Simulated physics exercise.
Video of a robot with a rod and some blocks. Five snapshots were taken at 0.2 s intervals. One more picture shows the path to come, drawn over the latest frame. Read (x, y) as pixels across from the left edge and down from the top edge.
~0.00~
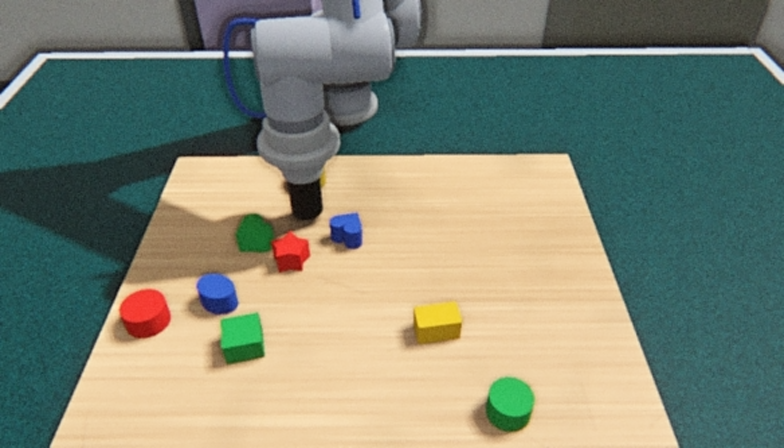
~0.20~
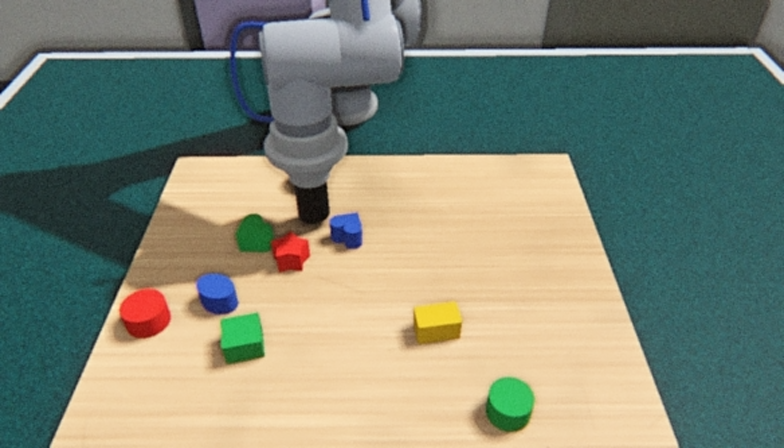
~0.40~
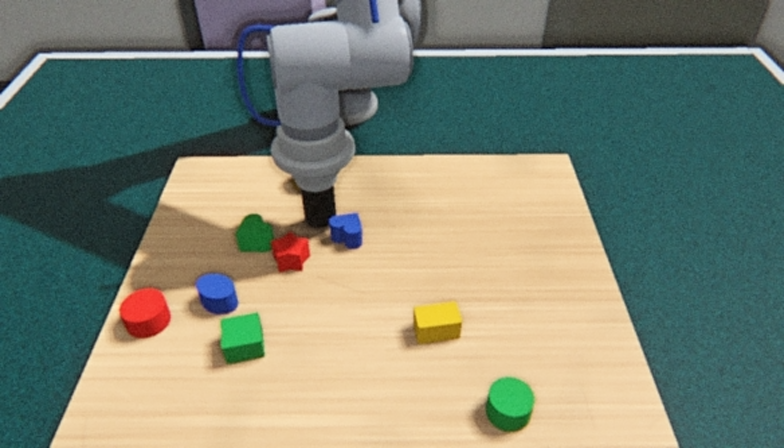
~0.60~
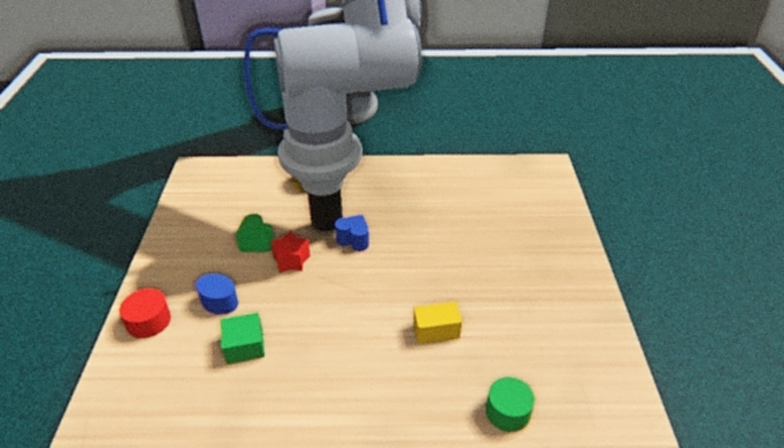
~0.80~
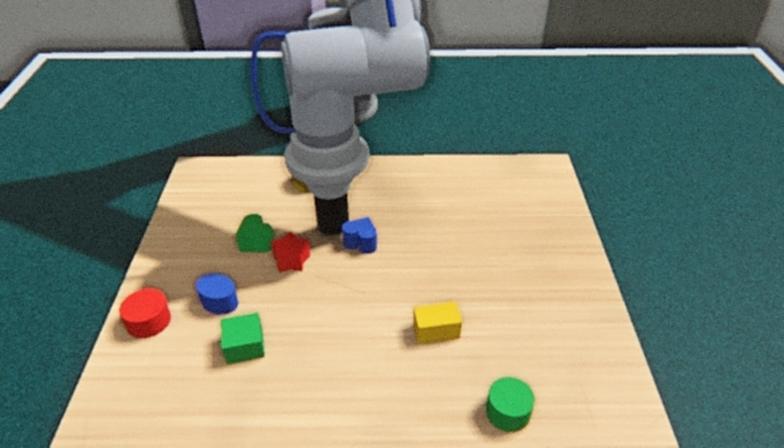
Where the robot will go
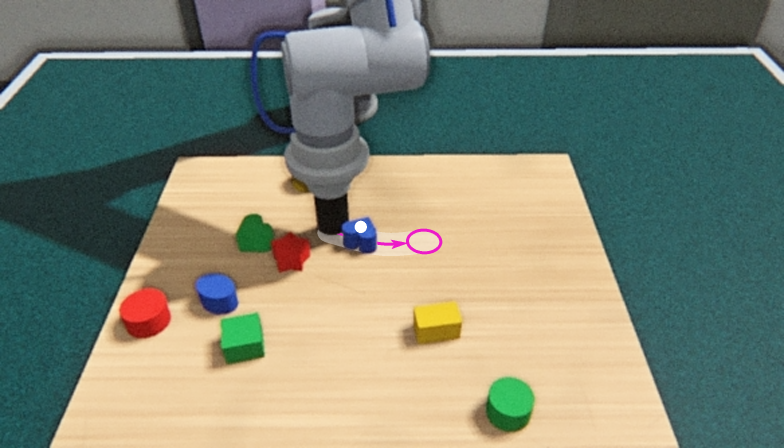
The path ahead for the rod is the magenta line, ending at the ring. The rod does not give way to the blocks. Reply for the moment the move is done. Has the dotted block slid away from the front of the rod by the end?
I'd say yes.
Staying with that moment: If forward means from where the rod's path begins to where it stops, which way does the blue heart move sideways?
Heads right.
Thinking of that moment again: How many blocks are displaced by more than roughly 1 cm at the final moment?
Of all the blocks, just one travels more than a centimetre.
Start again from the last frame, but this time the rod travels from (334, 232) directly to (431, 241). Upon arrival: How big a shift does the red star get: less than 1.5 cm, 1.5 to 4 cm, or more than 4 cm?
It is going to finish within 1.5 cm of where it is now.
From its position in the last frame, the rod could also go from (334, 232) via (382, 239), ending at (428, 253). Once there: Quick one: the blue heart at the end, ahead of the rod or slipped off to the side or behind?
Pushed ahead.
Path on the board, from (334, 232) via (362, 240) and (393, 244), ending at (424, 241); the dot is on the blue heart.
The first path, step by step. One third of the way, rod (362, 232); blue heart (390, 236).
Two thirds of the way, rod (393, 237); blue heart (420, 244), turned 20° clockwise.
At the end, rod (424, 234); red star in place; blue heart (436, 249), turned 75° clockwise.
